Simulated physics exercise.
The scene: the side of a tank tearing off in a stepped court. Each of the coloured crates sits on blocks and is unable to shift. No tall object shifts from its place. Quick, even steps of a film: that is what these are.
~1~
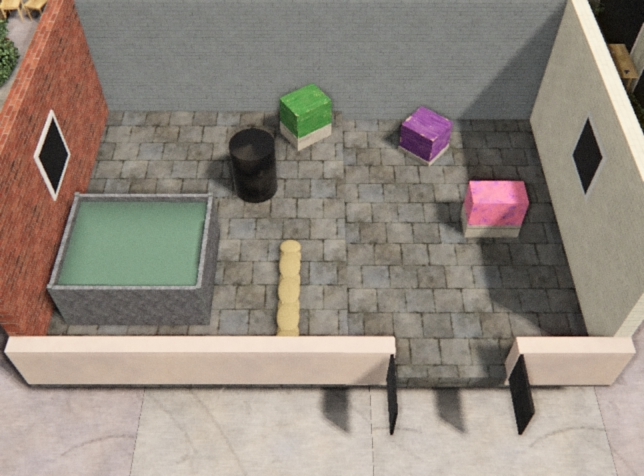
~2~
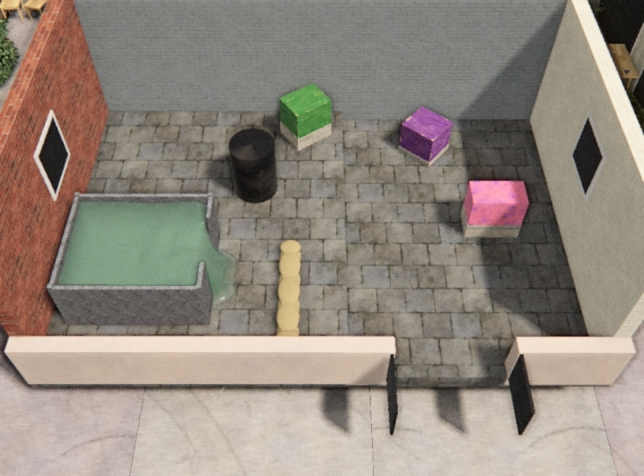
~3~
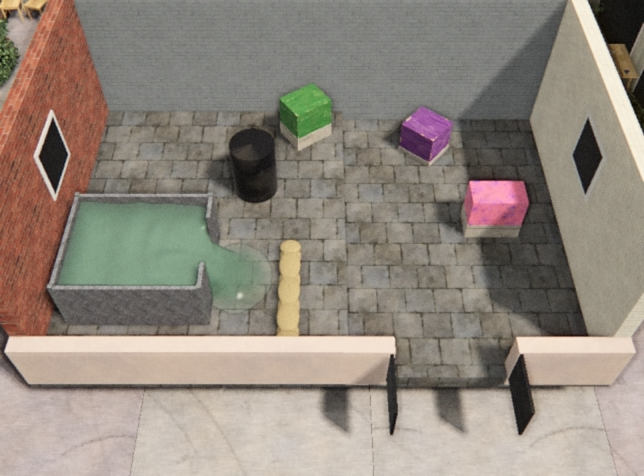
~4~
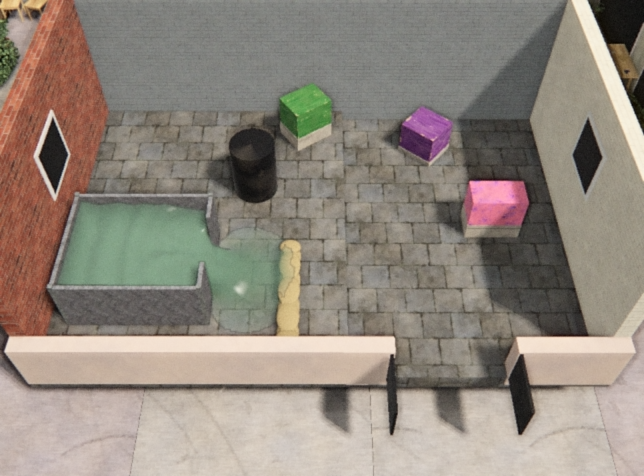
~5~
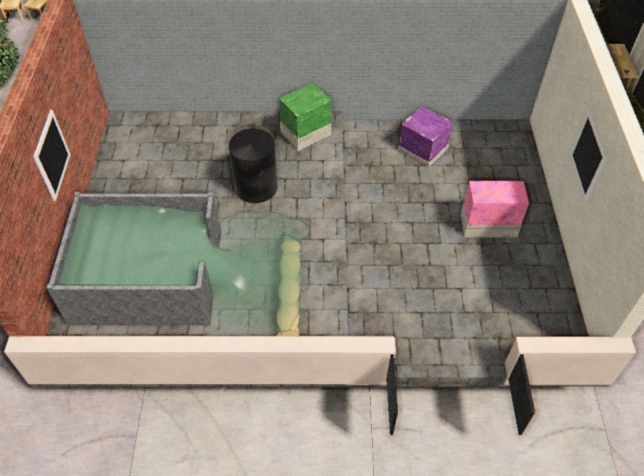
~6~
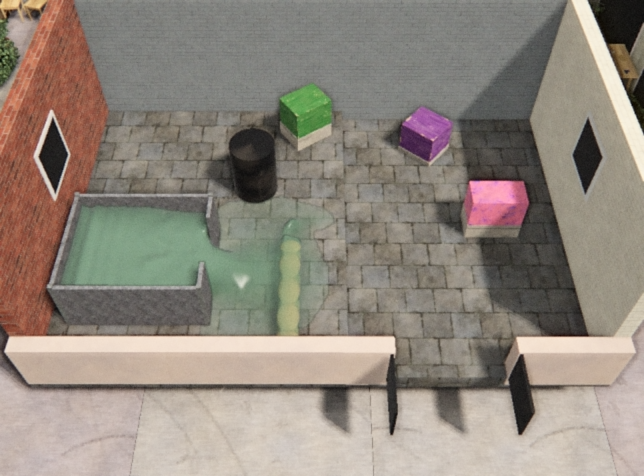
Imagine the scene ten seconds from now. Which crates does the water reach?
The pink crate is not reached; the purple crate is reached; the green crate is not reached.
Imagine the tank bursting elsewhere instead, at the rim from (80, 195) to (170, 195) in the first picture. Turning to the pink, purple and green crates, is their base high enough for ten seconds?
Pink: Clear, purple: Flooded, green: Flooded.
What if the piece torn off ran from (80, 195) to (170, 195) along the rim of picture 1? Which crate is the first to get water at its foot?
The green one, by my reading.
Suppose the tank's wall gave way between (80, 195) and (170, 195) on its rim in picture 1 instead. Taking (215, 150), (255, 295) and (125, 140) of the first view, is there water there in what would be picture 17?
Those three places would be soaking, still unsoaked and soaking, in that order.
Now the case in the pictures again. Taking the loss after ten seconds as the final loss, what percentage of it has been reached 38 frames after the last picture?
I'd put it near 50 in a hundred.
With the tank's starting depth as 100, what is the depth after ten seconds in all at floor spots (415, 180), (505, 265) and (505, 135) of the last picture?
In that order: 8, 6 and 8 per cent.
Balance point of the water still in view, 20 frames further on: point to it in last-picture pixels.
I'd put it at around (283, 256).
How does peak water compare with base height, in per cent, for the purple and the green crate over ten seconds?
Around 190 in a hundred for the first and 50 in a hundred for the second.
A moment on, water covers 30 % of the floor; the pink crate not reached, the purple crate not reached, the green crate water round its plinth.
Next, water covers 55 % of the floor; the pink crate water round its plinth, the purple crate water round its plinth, the green crate water round its plinth.
Then, water covers 75 % of the floor; the pink crate water round its plinth, the purple crate water round its plinth, the green crate water round its plinth.
Later, water covers 80 % of the floor; the pink crate water round its plinth, the purple crate water round its plinth, the green crate water round its plinth.
In the end, water covers 95 % of the floor; the pink crate stayed above the water, the purple crate was topped, the green crate stayed above the water.
